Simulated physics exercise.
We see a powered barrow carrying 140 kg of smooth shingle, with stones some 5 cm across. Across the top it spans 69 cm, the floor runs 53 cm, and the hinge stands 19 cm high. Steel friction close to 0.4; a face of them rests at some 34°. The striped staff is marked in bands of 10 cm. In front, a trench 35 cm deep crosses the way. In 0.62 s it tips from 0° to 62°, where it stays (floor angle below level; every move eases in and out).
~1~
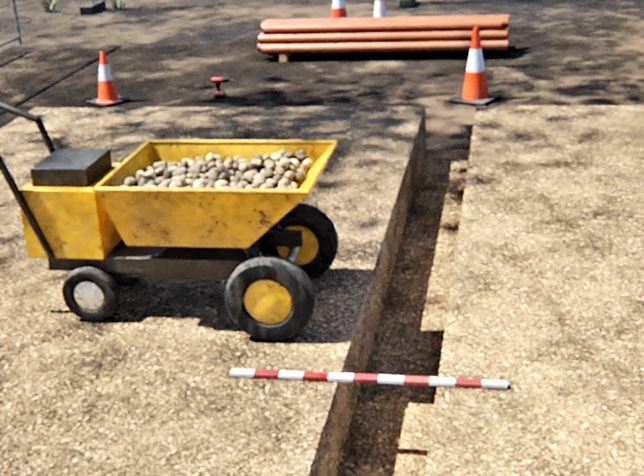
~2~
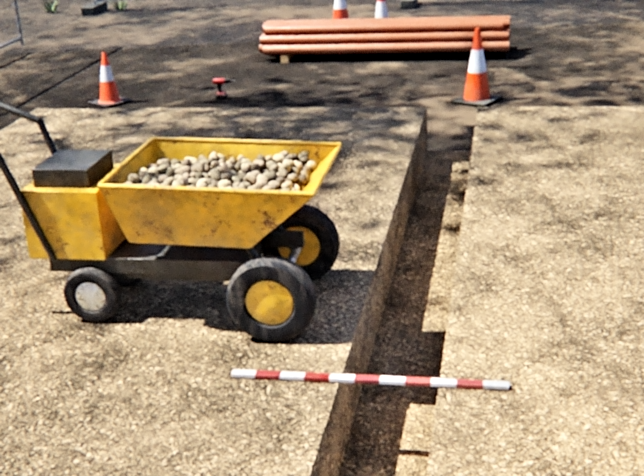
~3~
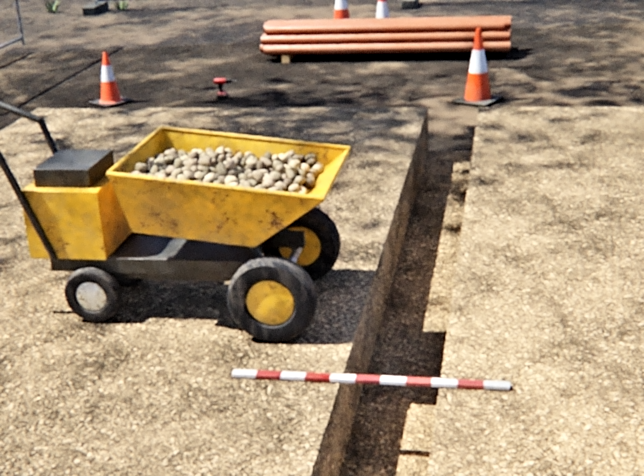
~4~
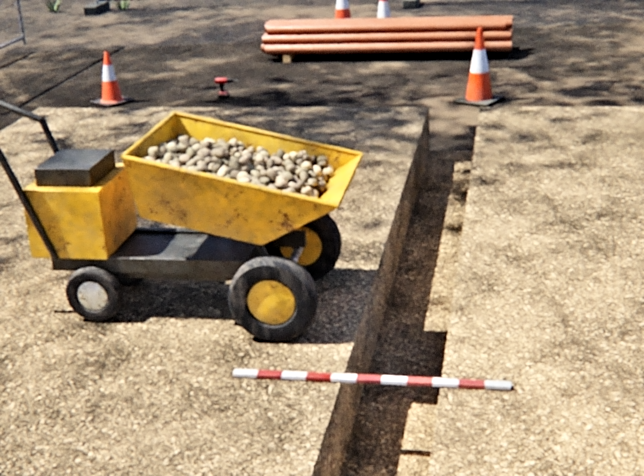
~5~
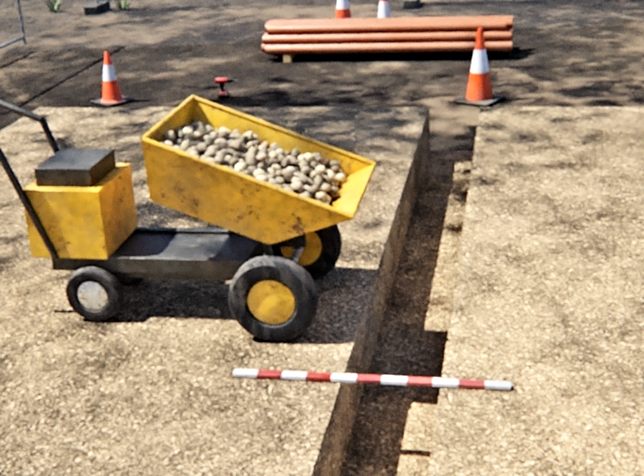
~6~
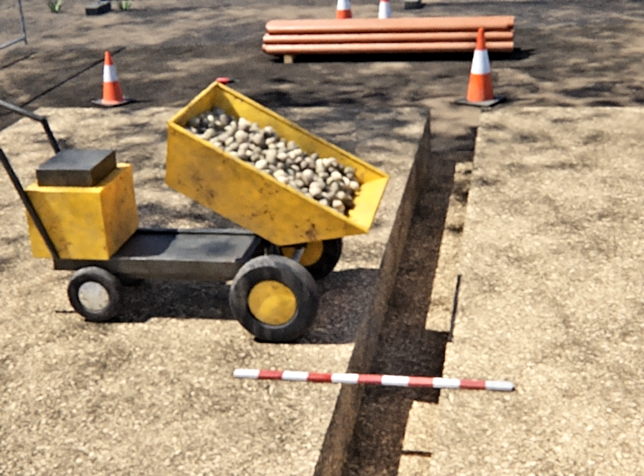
The clip opens on a small yellow powered barrow heaped with smooth, pale stones, standing beside a narrow trench with a red-and-white pole lying across it. The tray begins level, then its rear rises gradually and it tilts toward the right, ending steeply slanted with the stones still inside.
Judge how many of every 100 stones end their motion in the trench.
I would put it near 31 out of 100.
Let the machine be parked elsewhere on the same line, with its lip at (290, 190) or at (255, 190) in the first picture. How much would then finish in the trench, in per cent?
That gives roughly 50 per cent and roughly 85 per cent.
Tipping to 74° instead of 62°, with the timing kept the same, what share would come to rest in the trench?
Roughly 40 percent.
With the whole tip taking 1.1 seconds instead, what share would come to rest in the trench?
Roughly 45 per cent.
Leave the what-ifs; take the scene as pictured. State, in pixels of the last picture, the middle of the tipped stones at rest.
The middle should be near (499, 310).
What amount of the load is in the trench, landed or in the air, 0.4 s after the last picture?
By that moment, roughly 15 per cent of the load.
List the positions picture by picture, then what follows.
The tray is at 0°, its lip at (309, 192); the top of the load is at (274, 163), in the first frame.
The tray is at 2°, its lip at (314, 194); the top of the load is at (262, 164), in the second frame.
Lip at (324, 199), floor tilted 6°, highest stones at (176, 161), in the third frame.
Lip at (338, 206), floor tilted 13°, highest stones at (178, 147), in the fourth frame.
The tray is at 21°, its lip at (353, 217); the top of the load is at (190, 132), in the fifth frame.
The tray is at 30°, its lip at (368, 232); the top of the load is at (208, 121), in the sixth frame.
Then, 0.2 s after the last picture the floor is at 52°, 100 % in the tray; the foremost stones are at (382, 237).
Then, 0.4 s after the last picture the floor is at 62°, 80 % in the tray, 13 % in the trench, 7 % past the trench; the foremost stones are at (477, 304).
Then, 0.8 s after the last picture the floor is at 62°, 17 % in the tray, 18 % in the trench, 65 % past the trench; the foremost stones are past the picture's edge.
Then, 2.7 s after the last picture the floor is at 62°, 0 % in the tray, 31 % in the trench, 69 % past the trench; the foremost stones are past the picture's edge.
